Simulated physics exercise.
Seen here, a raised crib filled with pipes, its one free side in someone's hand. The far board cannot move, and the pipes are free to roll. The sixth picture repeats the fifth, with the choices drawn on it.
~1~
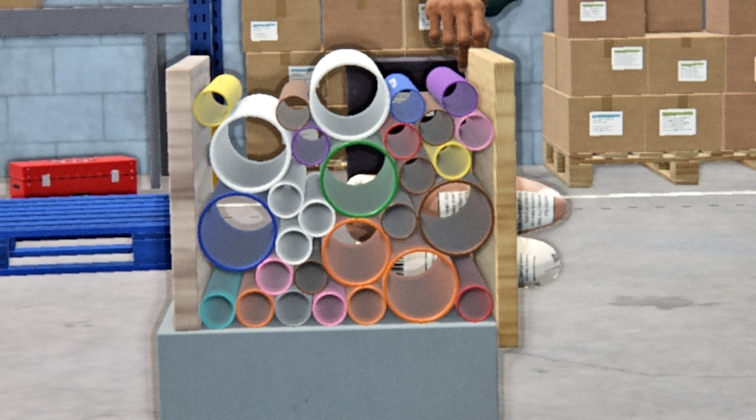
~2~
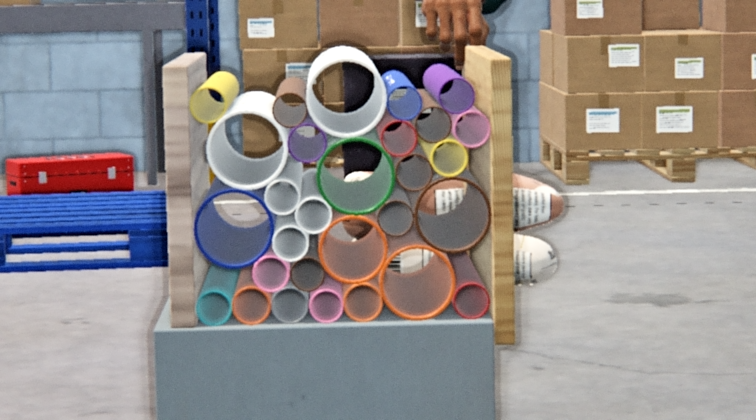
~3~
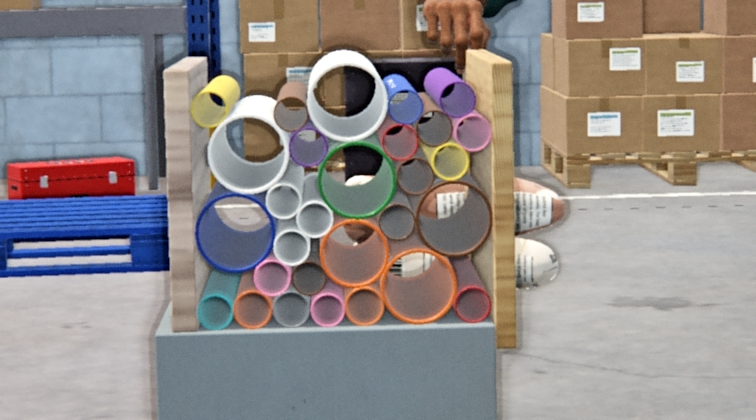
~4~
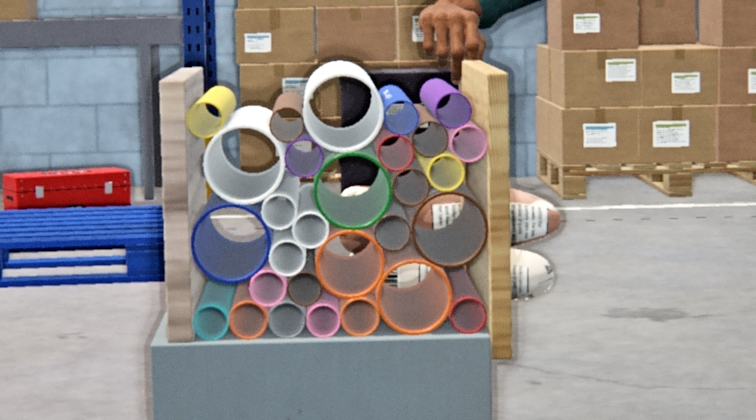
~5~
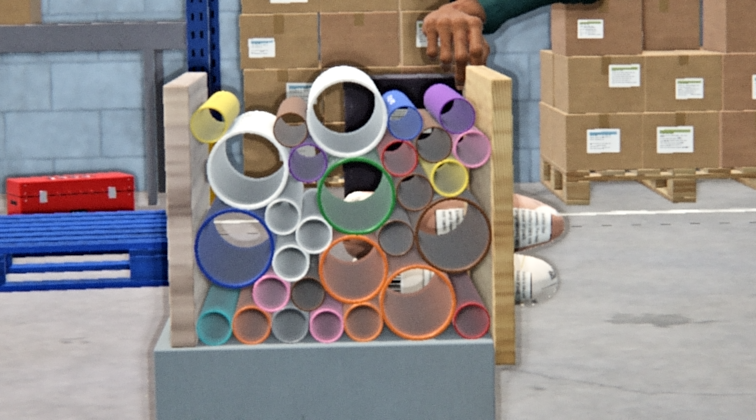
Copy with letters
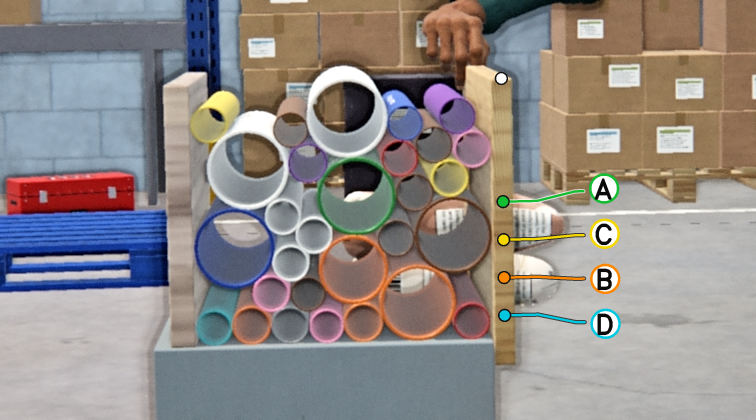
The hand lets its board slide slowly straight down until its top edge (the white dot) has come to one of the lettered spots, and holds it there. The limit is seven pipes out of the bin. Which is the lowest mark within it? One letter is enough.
Slide it to B.
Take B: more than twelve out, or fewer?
At B, fewer than twelve.
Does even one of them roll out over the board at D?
Yes.
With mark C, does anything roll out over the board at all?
Yes.
On the marked copy, A at (503, 202); B at (504, 278); C at (503, 240); D at (504, 315); the white dot at (501, 79).
With B. Early on, top of the board (492, 164).
Further on, top of the board (493, 262).
At the end, top of the board (493, 277), five out over the board.
As for the rest, A none out over the board; C five out over the board; D eight out over the board.
